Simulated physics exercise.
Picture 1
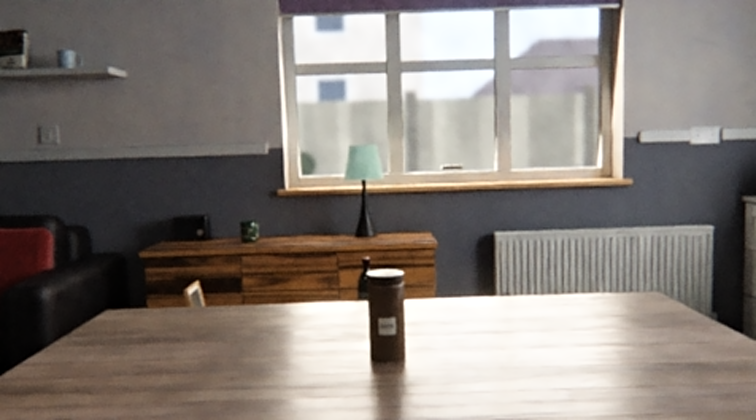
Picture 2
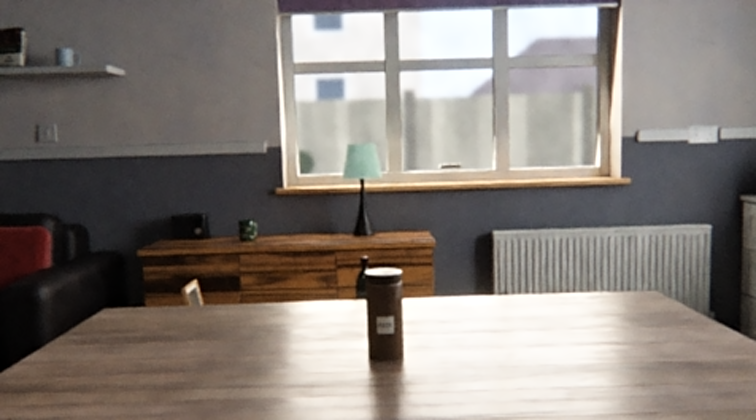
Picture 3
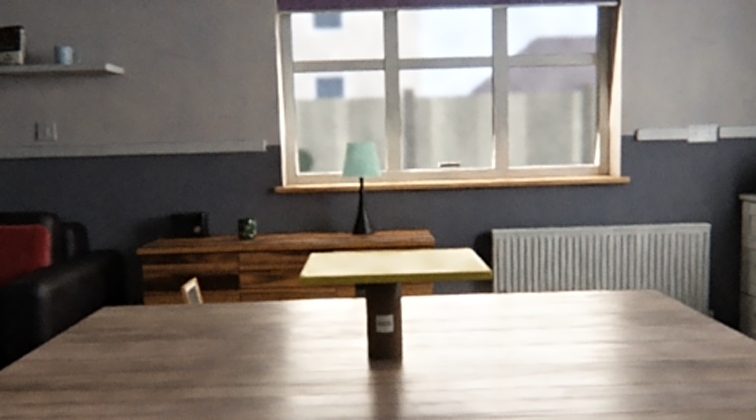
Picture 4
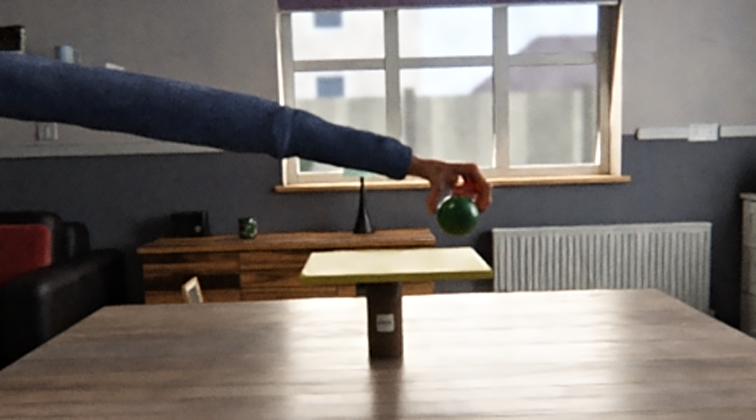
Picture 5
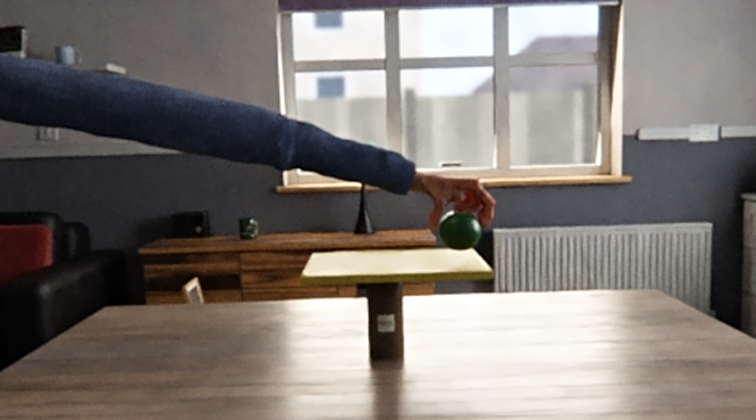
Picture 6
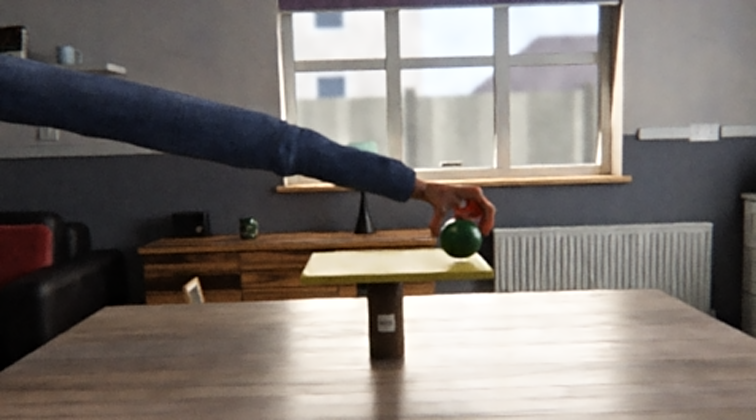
A living room with a grey wall and a wide window is seen from across a wooden table by a nearly still camera. A dark brown canister stands mid-table before a wooden sideboard with a teal lamp, a dark sofa at left and a white radiator at right. A flat yellow lid appears on the canister, then a blue-sleeved arm from the left lowers a green apple onto its right side, keeping hold.
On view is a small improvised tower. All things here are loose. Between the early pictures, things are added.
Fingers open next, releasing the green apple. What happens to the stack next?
I expect failure here.
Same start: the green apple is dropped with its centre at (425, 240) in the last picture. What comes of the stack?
Result: The stack tips over.
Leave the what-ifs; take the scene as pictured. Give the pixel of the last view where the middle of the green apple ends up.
It ends near (470, 333).
Then, 0.30 s after the last picture, green apple now fallen; yellow lid tipped 48° from how it was.
Then, 0.50 s after the last picture, yellow lid on its side.
Then, 0.80 s after the last picture, yellow lid now fallen.
At rest, fallen, yellow lid and green apple; brown jar in place. Seen from the same camera at the end, green apple near (470, 333). The stack gives way.
